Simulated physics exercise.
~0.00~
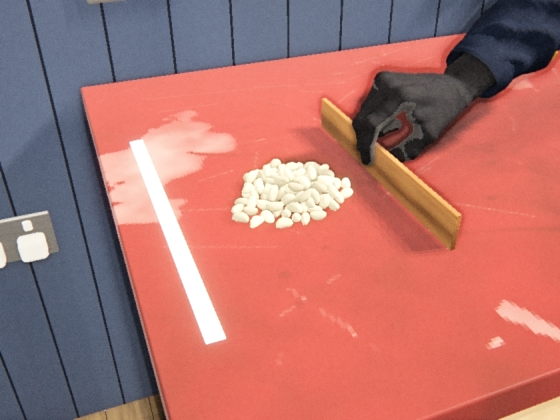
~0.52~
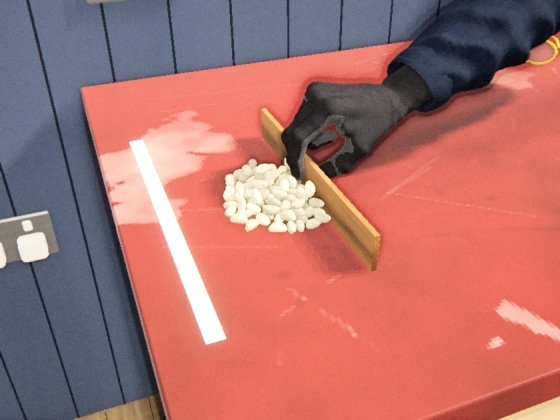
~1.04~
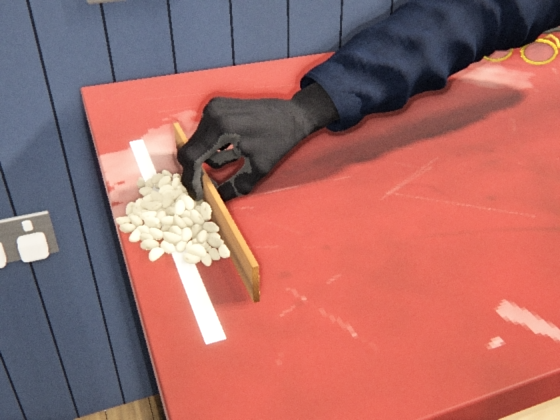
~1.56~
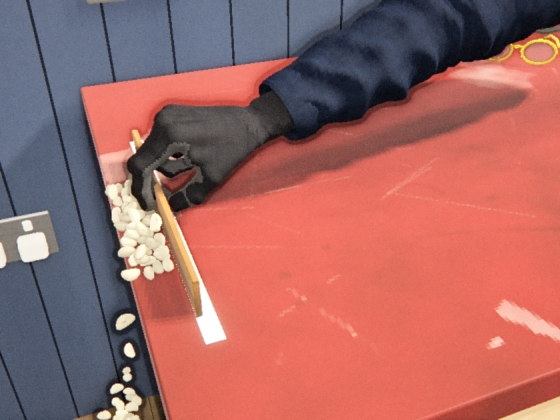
At the start, a black-gloved hand in a dark blue sleeve holds an upright strip of wood on a worn red table, to the right of a loose heap of pale, pebble-like pieces. The hand moves the strip left until it meets the heap. It keeps pushing, sweeping the pieces across the table and over the white tape near the left edge. Finally the strip reaches the tape, with the heap crowded at the table's edge. Some pieces spill over and drop toward the floor, while others remain beside the wood.
